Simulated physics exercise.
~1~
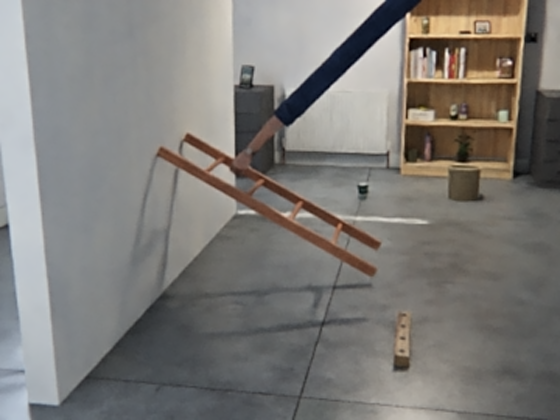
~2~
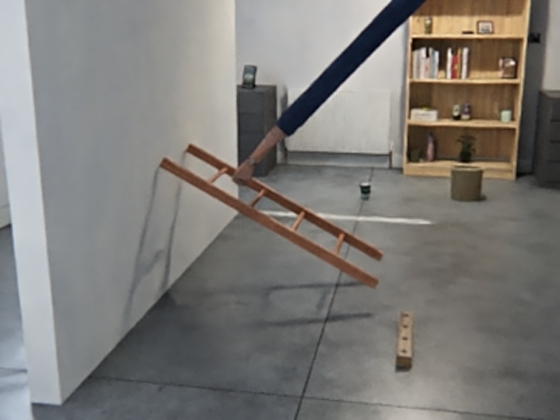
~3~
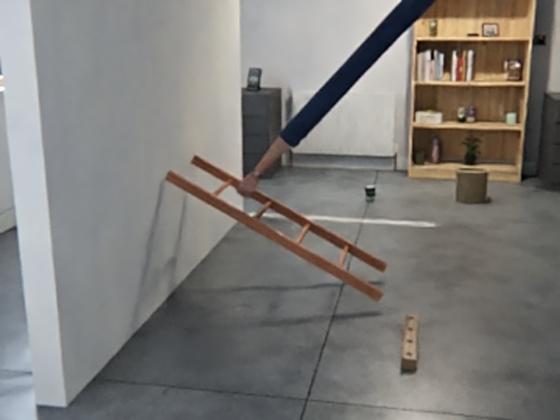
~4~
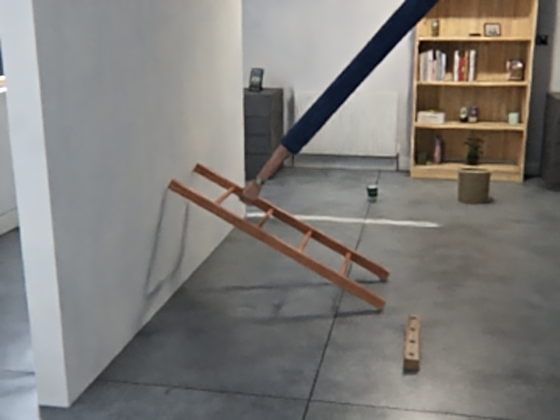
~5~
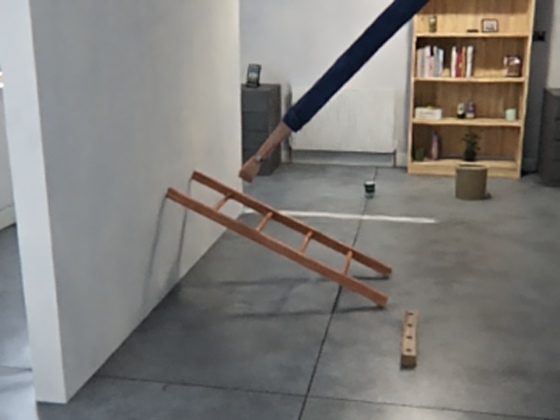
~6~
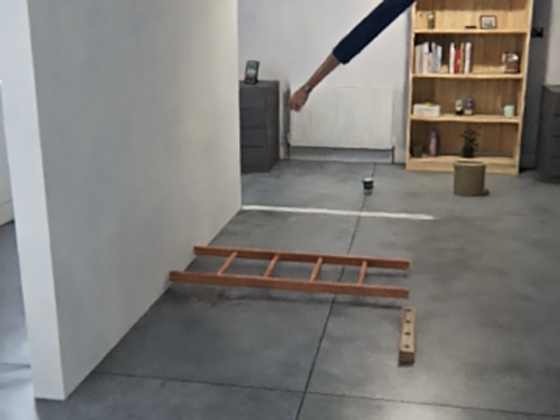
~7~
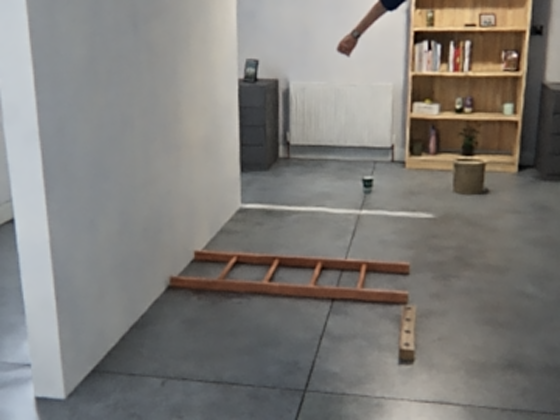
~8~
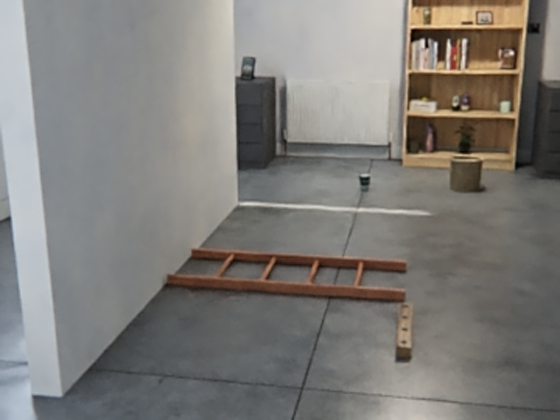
In a room with a grey concrete floor, seen from slightly above by a gently swaying camera, a white wall stands on the left and a wooden bookcase stands at the back right. A hand in a dark blue sleeve holds a small orange ladder leaning at a low slant against the wall, with a short wooden strip on the floor near its feet. The hand lowers the ladder a little, then lets go and draws back. The ladder slips down and drops flat. It ends lying still on the floor, between the wall and the unmoved strip, as the arm leaves.
